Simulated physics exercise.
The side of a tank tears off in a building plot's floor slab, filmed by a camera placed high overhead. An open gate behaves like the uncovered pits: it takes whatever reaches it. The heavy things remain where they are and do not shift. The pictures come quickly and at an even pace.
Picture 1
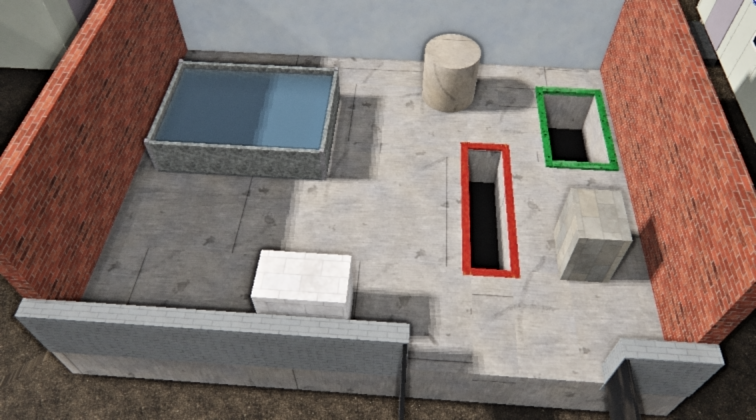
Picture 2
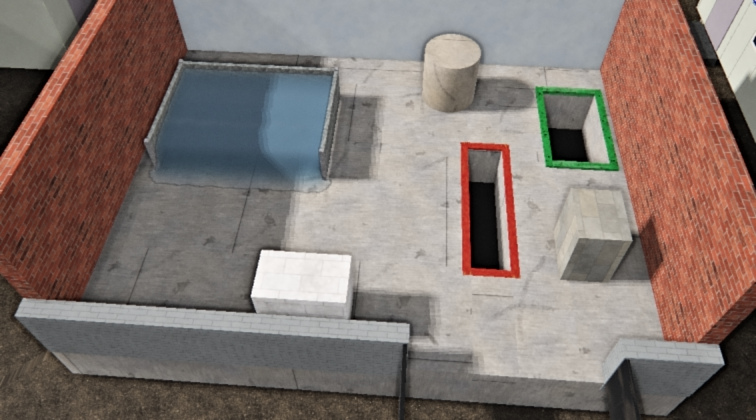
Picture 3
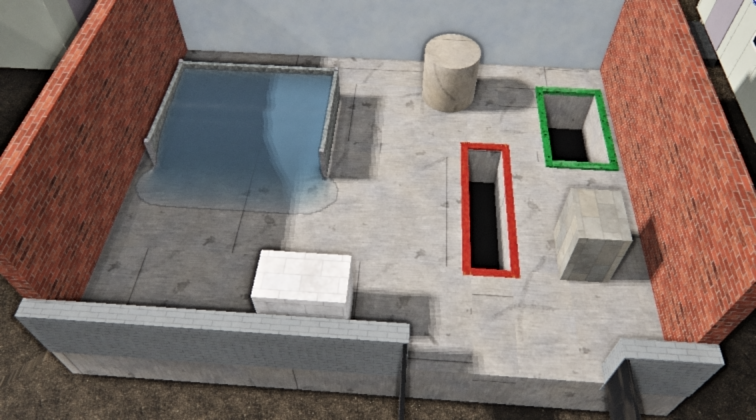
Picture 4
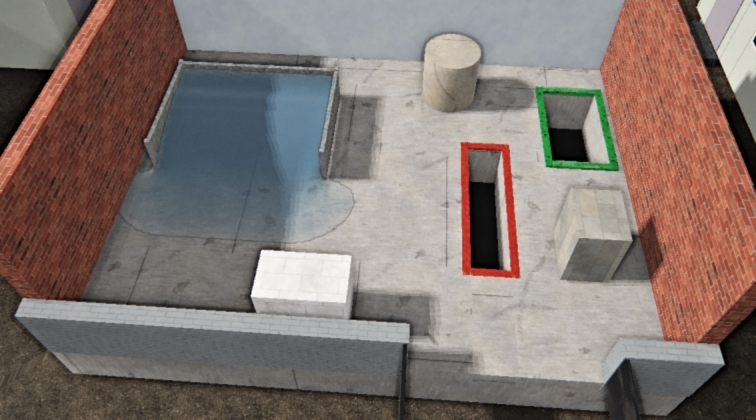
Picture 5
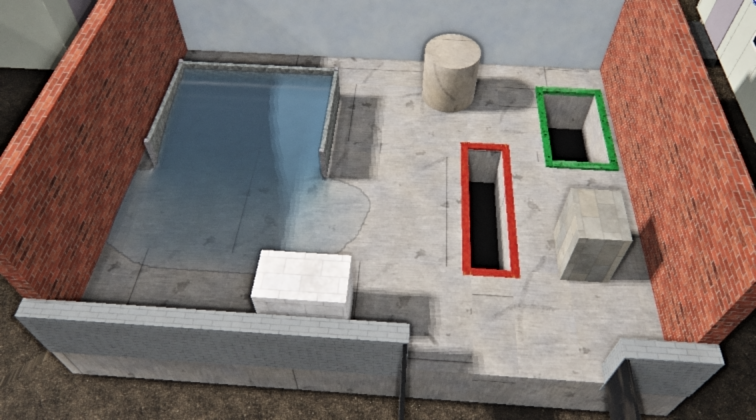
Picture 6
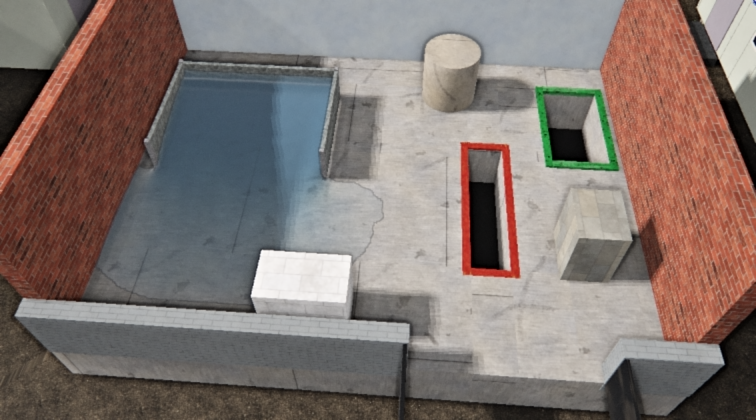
At the start, still water fills a raised tank in the back left of a walled concrete slab. The tank's front side gives way and water pours out, spreading forward in a rounded sheet, then widening left toward the brick wall and right past the white block at the front.
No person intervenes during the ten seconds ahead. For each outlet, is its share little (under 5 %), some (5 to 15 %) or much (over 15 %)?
Shares: The gate gets some; the red pit gets much; the green pit gets little.
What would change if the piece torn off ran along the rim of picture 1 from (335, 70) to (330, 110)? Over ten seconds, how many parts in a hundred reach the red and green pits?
The red pit gets 30 per cent and the green pit 15 per cent.
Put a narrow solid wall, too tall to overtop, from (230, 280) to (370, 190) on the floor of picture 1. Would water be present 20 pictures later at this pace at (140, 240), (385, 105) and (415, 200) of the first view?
Same order as asked - soaked, soaked, unsoaked.
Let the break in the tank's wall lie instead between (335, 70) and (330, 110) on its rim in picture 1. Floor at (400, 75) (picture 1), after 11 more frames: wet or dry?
It would be soaked by then.
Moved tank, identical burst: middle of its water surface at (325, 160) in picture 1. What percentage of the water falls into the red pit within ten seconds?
The red pit gets 6 per cent.
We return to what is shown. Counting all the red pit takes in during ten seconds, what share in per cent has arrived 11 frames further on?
I'd say some 0 per cent.
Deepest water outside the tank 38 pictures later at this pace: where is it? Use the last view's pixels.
My finger goes to (187, 55).
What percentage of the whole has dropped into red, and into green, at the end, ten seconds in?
22 in a hundred, then 0 in a hundred.
A moment on, water covers 30 % of the floor; the gate 0 %, the red pit 0 %, the green pit 0 %.
Next, water covers 35 % of the floor; the gate 0 %, the red pit 0 %, the green pit 0 %.
Then, water covers 45 % of the floor; the gate 2 %, the red pit 1 %, the green pit 0 %.
Later, water covers 70 % of the floor; the gate 4 %, the red pit 11 %, the green pit 0 %.
In the end, water covers 80 % of the floor; the gate 8 %, the red pit 22 %, the green pit 0 %.
